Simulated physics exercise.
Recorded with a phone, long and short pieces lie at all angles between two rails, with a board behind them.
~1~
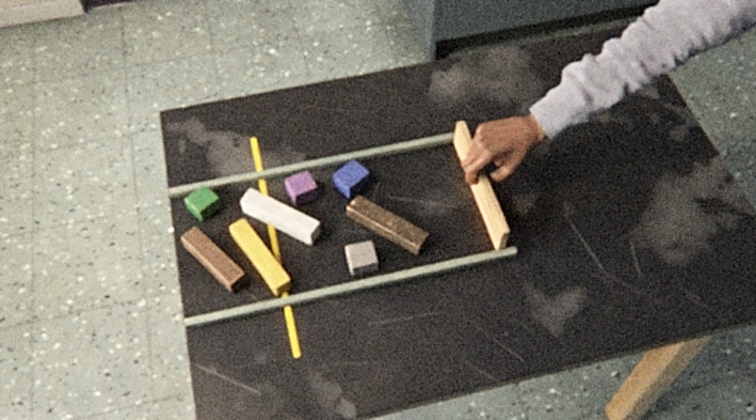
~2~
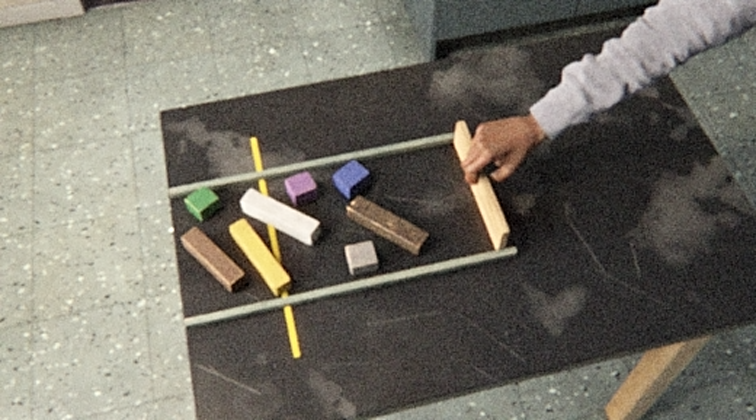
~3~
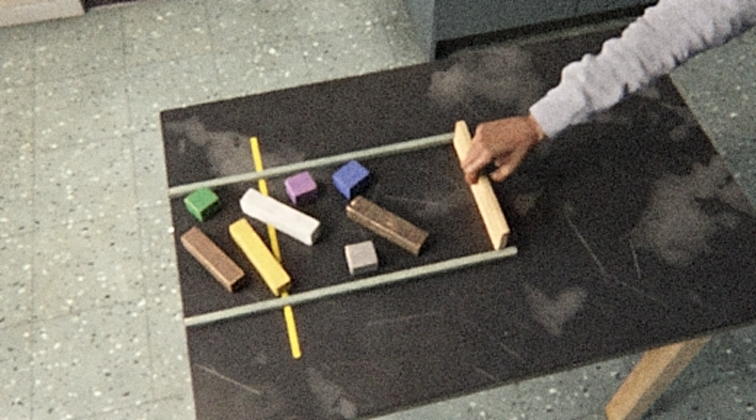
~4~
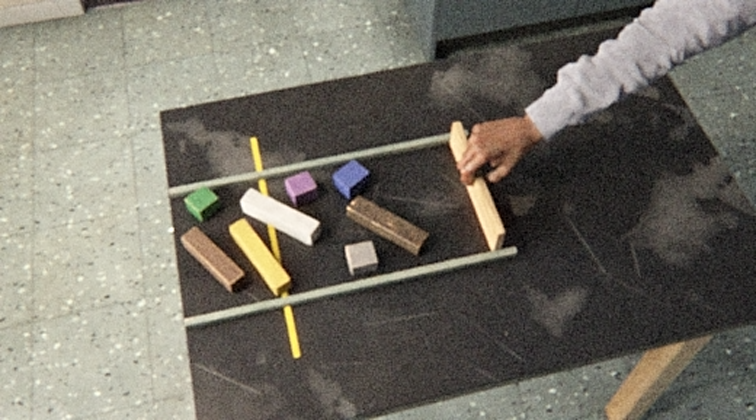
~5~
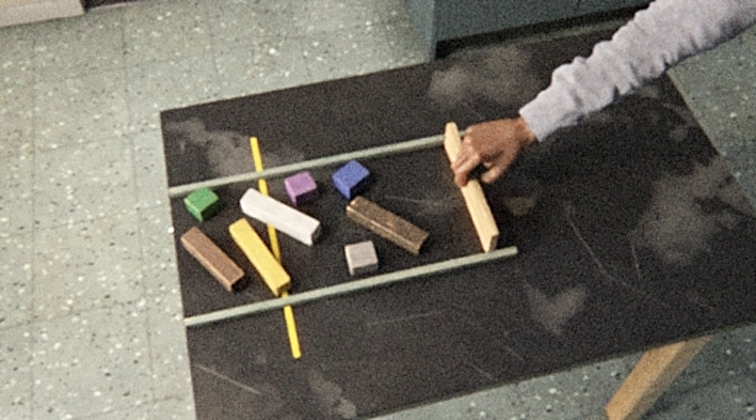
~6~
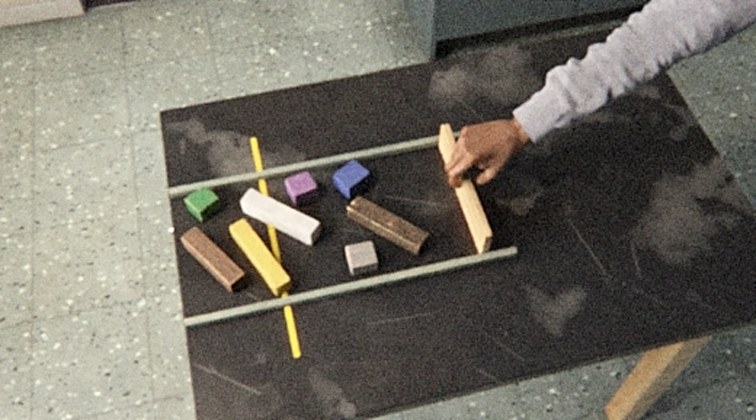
A hand slides an upright wooden board slightly left between two rails, while the scattered coloured blocks and bars lie still.
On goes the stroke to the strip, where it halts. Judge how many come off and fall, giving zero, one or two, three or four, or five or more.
I predict the tally of drops will be nothing.
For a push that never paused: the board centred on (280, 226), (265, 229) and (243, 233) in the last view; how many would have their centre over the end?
Past-the-end tally - position 1: 0, position 2: 0, position 3: 2.
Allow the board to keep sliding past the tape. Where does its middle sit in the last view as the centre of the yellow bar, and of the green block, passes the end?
The yellow bar puts it at (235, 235), the green block at (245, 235).
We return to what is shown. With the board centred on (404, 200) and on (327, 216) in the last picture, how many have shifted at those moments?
The counts are 1 and 5.
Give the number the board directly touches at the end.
That makes 2.
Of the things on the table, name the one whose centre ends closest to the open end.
It is the brown stick.
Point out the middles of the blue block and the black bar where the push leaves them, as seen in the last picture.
About (249, 192), and the other about (265, 245).
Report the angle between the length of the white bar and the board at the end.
It comes to around 30 degrees.
Soon after, none off yet; green block at rest near (203, 203); brown stick at rest near (214, 259); yellow bar at rest near (260, 257).
At rest, the number that fall off is zero.
